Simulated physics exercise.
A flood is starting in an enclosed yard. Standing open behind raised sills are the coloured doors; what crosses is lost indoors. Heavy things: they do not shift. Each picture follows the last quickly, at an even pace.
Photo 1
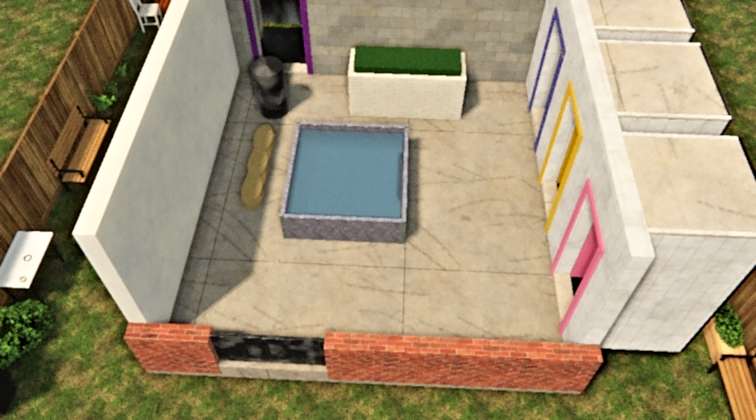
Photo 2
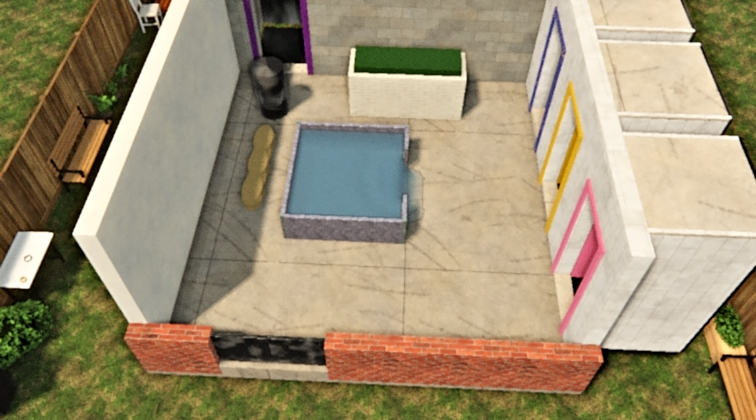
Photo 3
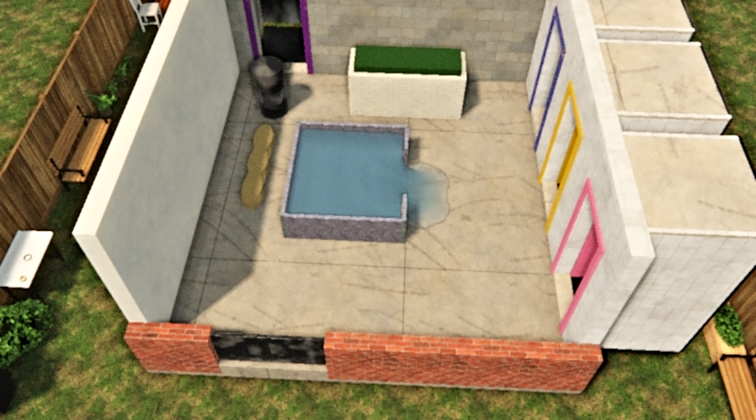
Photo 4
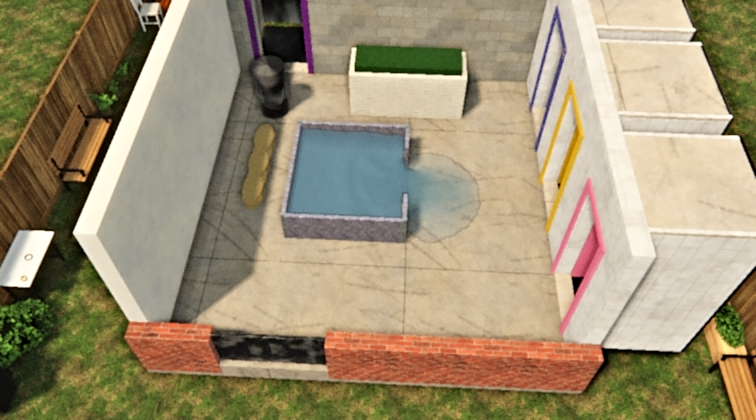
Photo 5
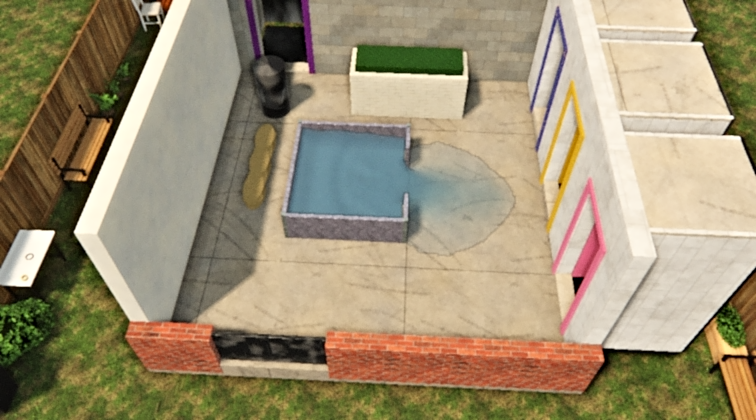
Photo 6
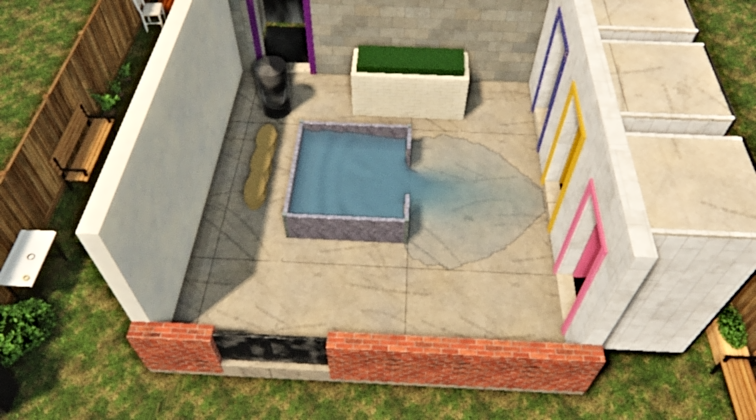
A square tank of water opens on its right side and water spreads rightward across the floor.
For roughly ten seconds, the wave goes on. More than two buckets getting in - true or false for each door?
Pink door: True; yellow door: True; purple door: False; blue door: False.
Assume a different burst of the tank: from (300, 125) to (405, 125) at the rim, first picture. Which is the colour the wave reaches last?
That one is the pink-painted one.
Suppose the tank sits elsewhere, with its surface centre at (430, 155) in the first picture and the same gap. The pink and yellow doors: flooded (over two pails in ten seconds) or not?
Result: Pink stays inside the limit; yellow tops the limit.
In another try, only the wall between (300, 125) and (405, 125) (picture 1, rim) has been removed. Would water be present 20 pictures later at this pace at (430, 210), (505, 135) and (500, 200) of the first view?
Untouched, submerged, submerged.
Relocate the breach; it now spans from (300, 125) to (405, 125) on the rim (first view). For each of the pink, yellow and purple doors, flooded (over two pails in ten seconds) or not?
Going door by door: The pink one stays safe, the yellow one stays safe, and the purple one gets too much.
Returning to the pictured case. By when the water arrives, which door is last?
I'd go with the purple-painted one.
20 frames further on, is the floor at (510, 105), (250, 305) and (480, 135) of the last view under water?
In that order the points end up soaked, high and dry and soaked.
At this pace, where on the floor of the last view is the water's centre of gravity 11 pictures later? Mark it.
I'd point to (417, 195).
A moment on, water covers 25 % of the floor; the pink door not reached, the yellow door over two buckets in, the purple door not reached, the blue door wet at the sill, nothing in.
Next, water covers 30 % of the floor; the pink door under two buckets in, the yellow door over two buckets in, the purple door not reached, the blue door wet at the sill, nothing in.
Then, water covers 40 % of the floor; the pink door over two buckets in, the yellow door far over two buckets in, the purple door not reached, the blue door wet at the sill, nothing in.
Later, water covers 70 % of the floor; the pink door over two buckets in, the yellow door far over two buckets in, the purple door wet at the sill, nothing in, the blue door wet at the sill, nothing in.
In the end, water covers 95 % of the floor; the pink door over two buckets in, the yellow door far over two buckets in, the purple door wet at the sill, nothing in, the blue door wet at the sill, nothing in.
